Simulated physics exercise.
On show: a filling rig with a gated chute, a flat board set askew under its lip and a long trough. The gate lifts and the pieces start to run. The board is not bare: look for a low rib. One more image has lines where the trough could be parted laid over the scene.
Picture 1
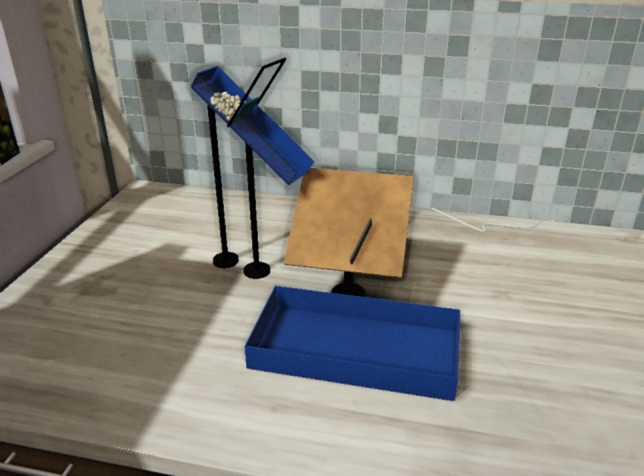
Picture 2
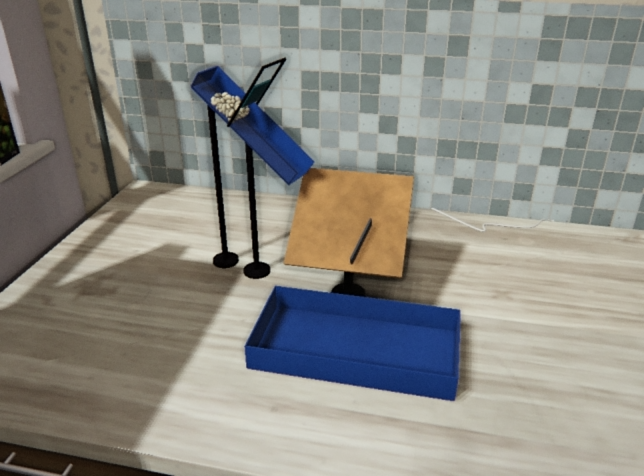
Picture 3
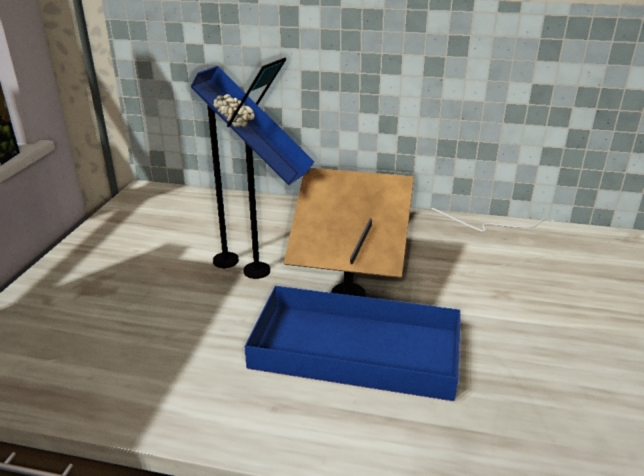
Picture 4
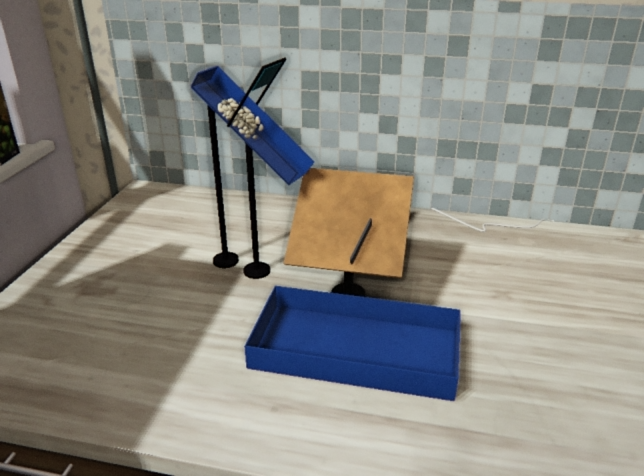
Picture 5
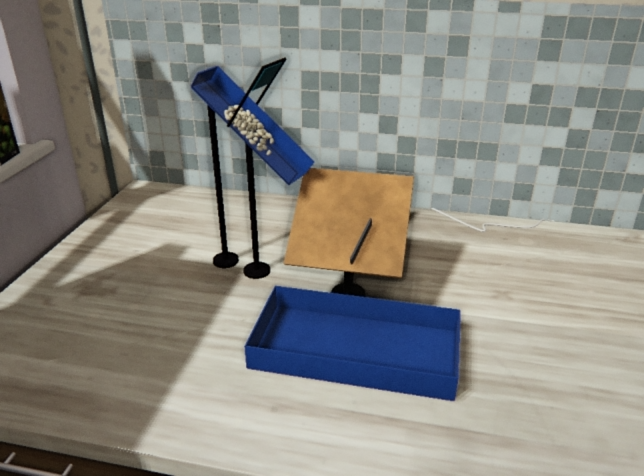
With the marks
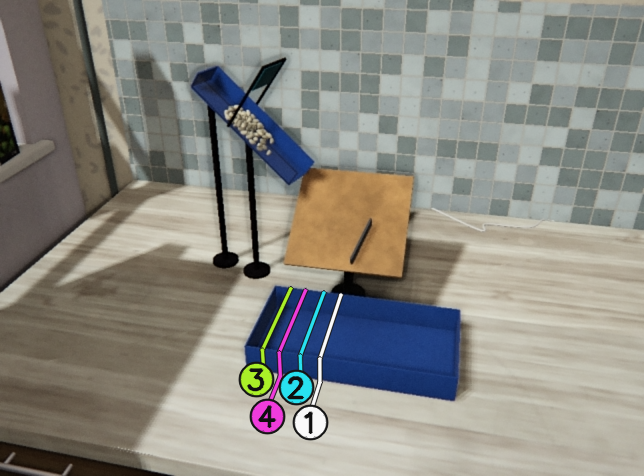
White beans slide down a sloping blue chute on two thin black stands, at the left of a pale wood-grain counter seen from slightly above, before a grey-blue tiled wall. Right of the chute stands a tilted tan board with a short dark rib, behind an empty long blue trough. The dark-framed gate lifts and the bunched beans spread down toward the right, while the view stays still.
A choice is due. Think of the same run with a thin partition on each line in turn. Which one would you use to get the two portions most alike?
Take 1.
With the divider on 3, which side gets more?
More lands on the right.
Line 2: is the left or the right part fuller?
More lands on the right.
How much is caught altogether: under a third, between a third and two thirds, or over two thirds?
About that: Over two thirds.
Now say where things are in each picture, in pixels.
In the first picture, load behind the gate at (231, 105), white beans; lip of the chute at (297, 180), sloping fairly steeply.
In the second picture, middle of the board at (350, 219), tilted fairly steeply; middle of its low edge at (342, 270); of its high edge at (358, 172).
In the third picture, front corners of the trough at (245, 346) and (458, 378), empty; front of the load at (244, 125).
In the fourth picture, middle of the load at (241, 116); its front at (255, 137), about a quarter of the way to the lip; rib from (371, 218) to (351, 259).
In the fifth picture, middle of the load at (249, 128); its front at (269, 153), about half of the way to the lip.
On the marked copy, line 1 crosses the front rim at (320, 357); line 2 crosses the front rim at (300, 354); line 3 crosses the front rim at (262, 349); line 4 crosses the front rim at (279, 351).
For line 1, of what is caught, about a third on the left of the divider, about two thirds on the right.
For line 2, of what is caught, none on the left of the divider, all on the right.
For line 3, of what is caught, none on the left of the divider, all on the right.
For line 4, of what is caught, none on the left of the divider, all on the right.
